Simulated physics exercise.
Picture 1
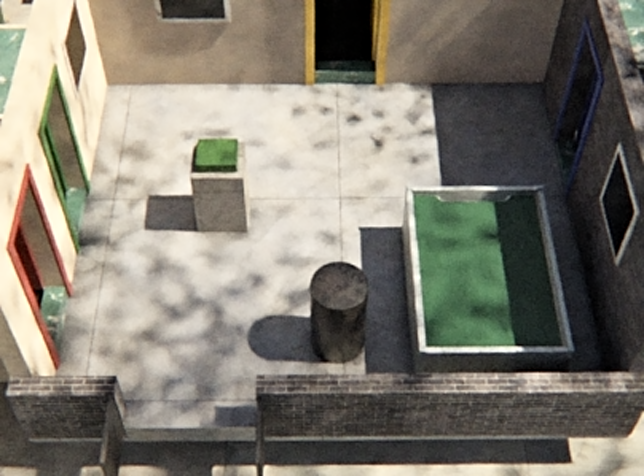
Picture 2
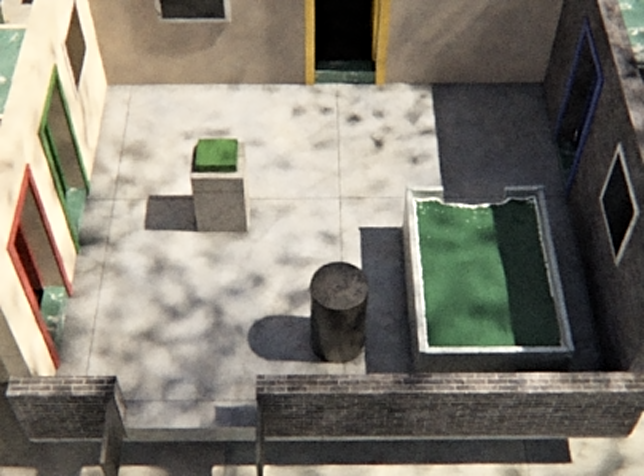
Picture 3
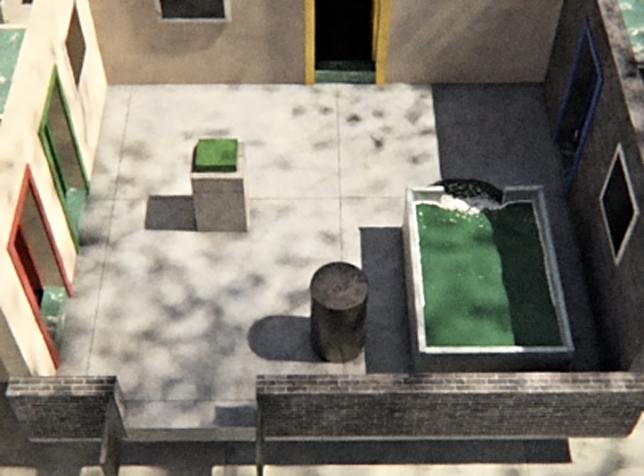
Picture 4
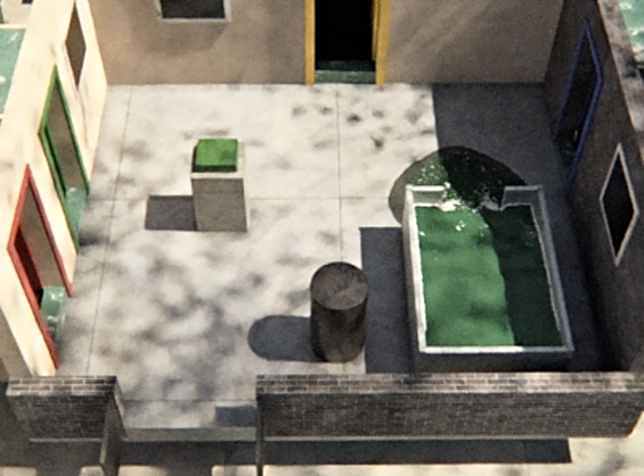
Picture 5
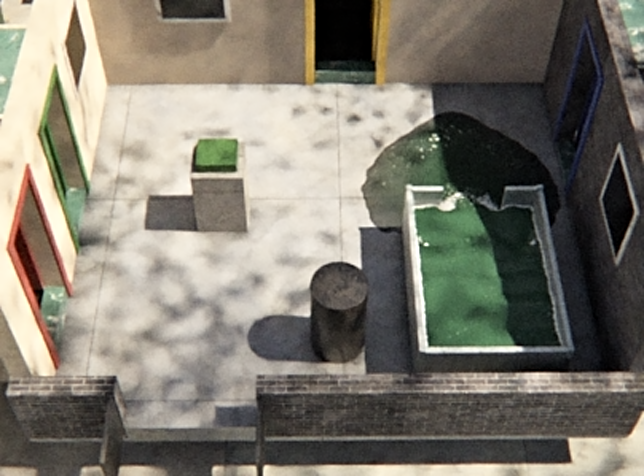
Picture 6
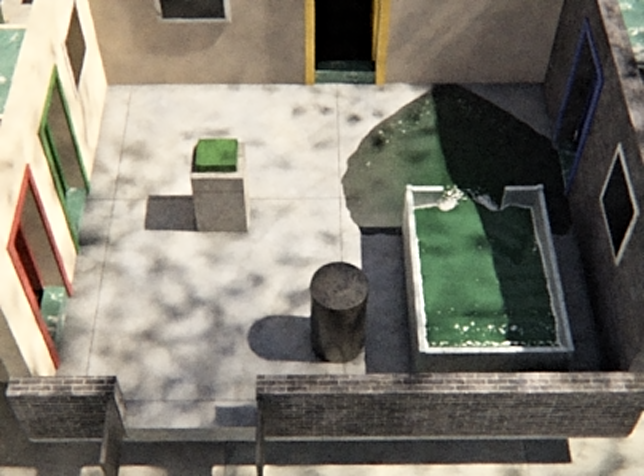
Water tank in a walled yard losing a section of its far side, green water pouring out and spreading across the floor.
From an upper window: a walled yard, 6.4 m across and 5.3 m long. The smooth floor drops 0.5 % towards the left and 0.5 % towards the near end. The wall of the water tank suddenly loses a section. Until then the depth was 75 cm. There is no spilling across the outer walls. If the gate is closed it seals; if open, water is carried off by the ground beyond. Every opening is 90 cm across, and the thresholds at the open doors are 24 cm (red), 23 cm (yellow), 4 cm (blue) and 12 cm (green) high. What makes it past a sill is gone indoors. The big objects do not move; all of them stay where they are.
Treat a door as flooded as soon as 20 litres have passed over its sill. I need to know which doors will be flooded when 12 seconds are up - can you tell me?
Sure: The red door will stay unflooded, the yellow door will stay unflooded, the blue door will be flooded, the green door will stay unflooded.
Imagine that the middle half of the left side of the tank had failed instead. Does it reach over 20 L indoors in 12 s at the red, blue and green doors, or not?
Then it goes red fine, blue too high, green too high.
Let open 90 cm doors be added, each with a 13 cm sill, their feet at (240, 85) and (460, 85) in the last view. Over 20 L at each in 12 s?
The first door falls short and the second gets there.
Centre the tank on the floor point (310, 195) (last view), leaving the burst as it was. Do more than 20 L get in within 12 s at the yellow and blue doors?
Well, yellow ends up beyond the mark and blue ends up beyond the mark.
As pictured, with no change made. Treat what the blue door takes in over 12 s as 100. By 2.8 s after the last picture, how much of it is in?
By then it's near 30% of the total.
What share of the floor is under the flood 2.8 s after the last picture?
Near 45 per cent is wet.
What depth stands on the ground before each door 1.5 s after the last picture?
Measured in centimetres, the red door gives 0, the yellow door 22, the blue door 7 and the green door 0.
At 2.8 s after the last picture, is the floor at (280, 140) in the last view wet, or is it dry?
Soaked.
Then, 0.7 s after the last picture water covers 30 % of the floor and is deepest (41 cm) near (538, 85); red door not reached, yellow door 19 cm at the sill, 0 L in, blue door 8 cm at the sill, 10 L in, green door not reached.
Then, 1.5 s after the last picture water covers 35 % of the floor and is deepest (34 cm) near (452, 86); red door not reached, yellow door 22 cm at the sill, 0 L in, blue door 7 cm at the sill, 35 L in, green door not reached.
Then, 2.8 s after the last picture water covers 45 % of the floor and is deepest (22 cm) near (470, 220); red door not reached, yellow door 15 cm at the sill, 0 L in, blue door 13 cm at the sill, 75 L in, green door not reached.
Then, 6.3 s after the last picture water covers 80 % of the floor and is deepest (16 cm) near (99, 133); red door 5 cm at the sill, 0 L in, yellow door 9 cm at the sill, 0 L in, blue door 10 cm at the sill, 200 L in, green door 11 cm at the sill, 1 L in.
Then, 11.3 s after the last picture water covers 100 % of the floor and is deepest (12 cm) near (50, 409); red door 9 cm at the sill, 0 L in, yellow door 5 cm at the sill, 0 L in, blue door 5 cm at the sill, 247 L in, green door 7 cm at the sill, 2 L in.
